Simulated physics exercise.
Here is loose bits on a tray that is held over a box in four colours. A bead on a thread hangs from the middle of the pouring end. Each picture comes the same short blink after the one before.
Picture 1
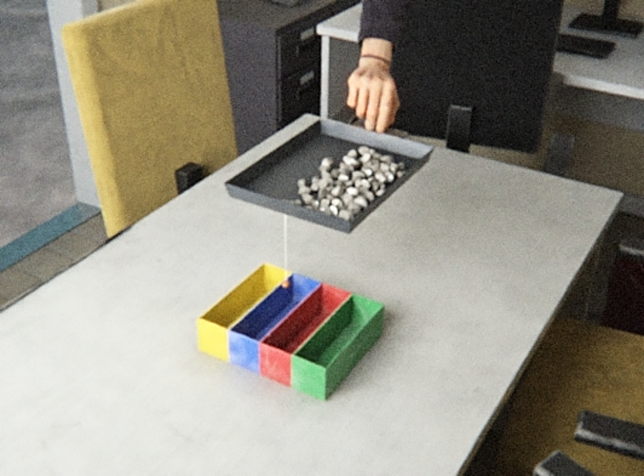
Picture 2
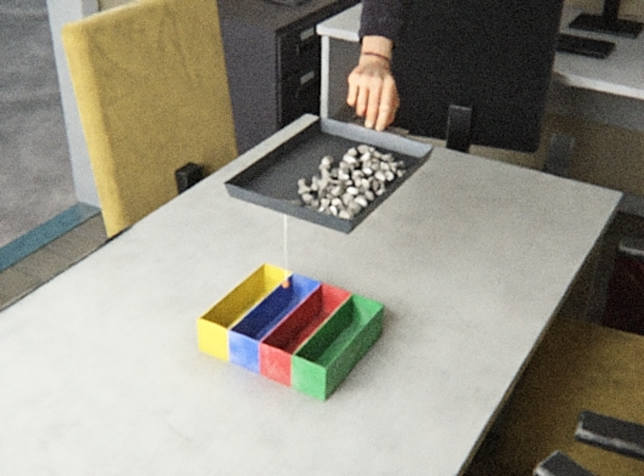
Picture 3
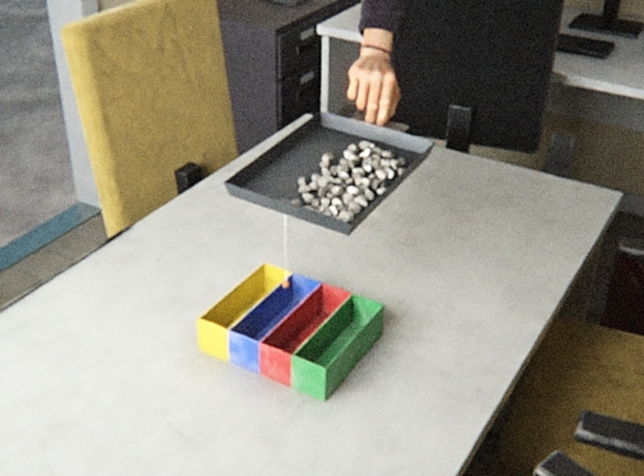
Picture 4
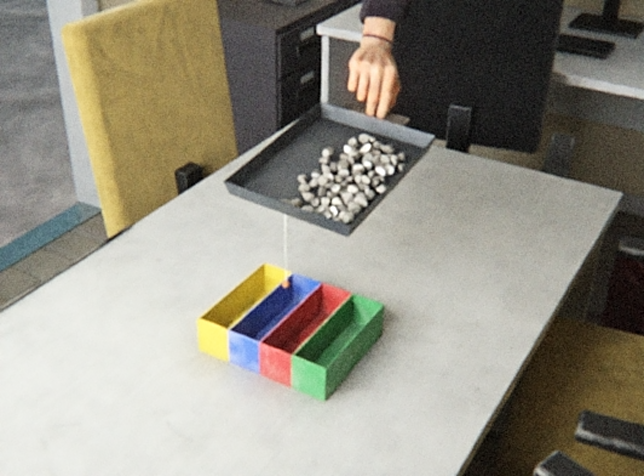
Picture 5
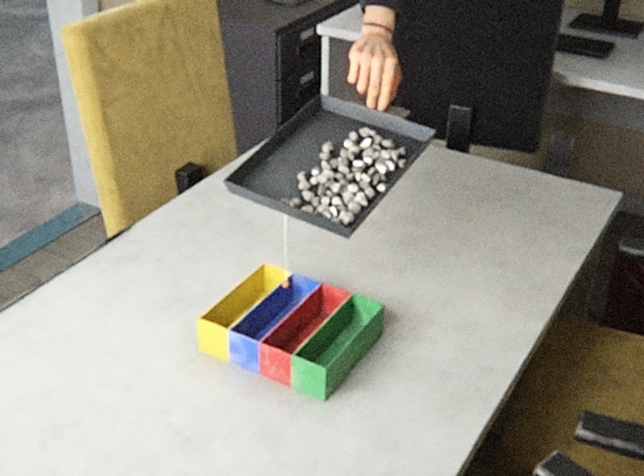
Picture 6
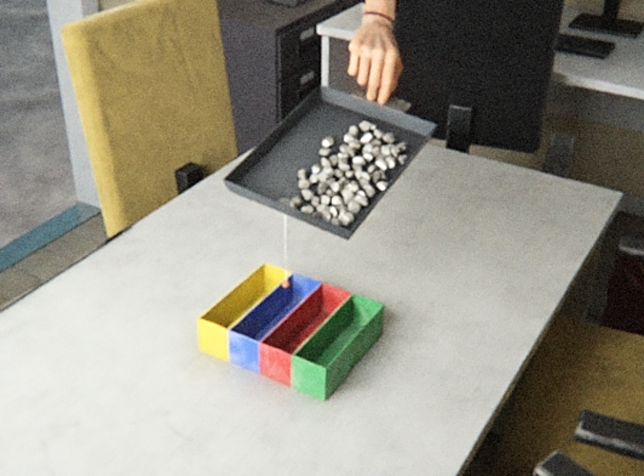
A hand held a dark tray of small grey bits above a yellow, blue, red and green box on a table, then slowly raised the back of the tray, slanting it toward its front right corner.
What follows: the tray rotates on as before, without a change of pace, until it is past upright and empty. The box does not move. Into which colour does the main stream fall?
The green one ends fullest.
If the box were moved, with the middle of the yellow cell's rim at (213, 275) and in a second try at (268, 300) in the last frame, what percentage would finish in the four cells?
First some 20, then 100 per cent.
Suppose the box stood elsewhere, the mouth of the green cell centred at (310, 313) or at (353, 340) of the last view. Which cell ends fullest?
In turn: The green cell; that red cell.
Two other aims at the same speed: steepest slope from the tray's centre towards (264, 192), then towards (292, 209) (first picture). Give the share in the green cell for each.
First some 0, then 10 per cent.
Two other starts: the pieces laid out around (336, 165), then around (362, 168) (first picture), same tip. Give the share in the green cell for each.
The first gives 50 %, the second 60 %.
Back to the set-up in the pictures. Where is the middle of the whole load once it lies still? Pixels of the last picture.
Around (327, 352).
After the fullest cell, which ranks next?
It is red.
Soon after the last picture, tray tipped steeply; all on the tray.
A little later, tray tipped right over; about half on the tray; about a quarter in the green cell; about a quarter in the red cell; a stray few in the blue cell; a small part falling or outside the box.
Later still, tray tipped past a quarter turn; about half in the green cell; about a third in the red cell; a small part in the blue cell; a small part falling or outside the box.
At rest, tray tipped past a quarter turn; about half in the green cell; about a third in the red cell; a small part in the blue cell; none in the yellow cell; a small part outside the box.
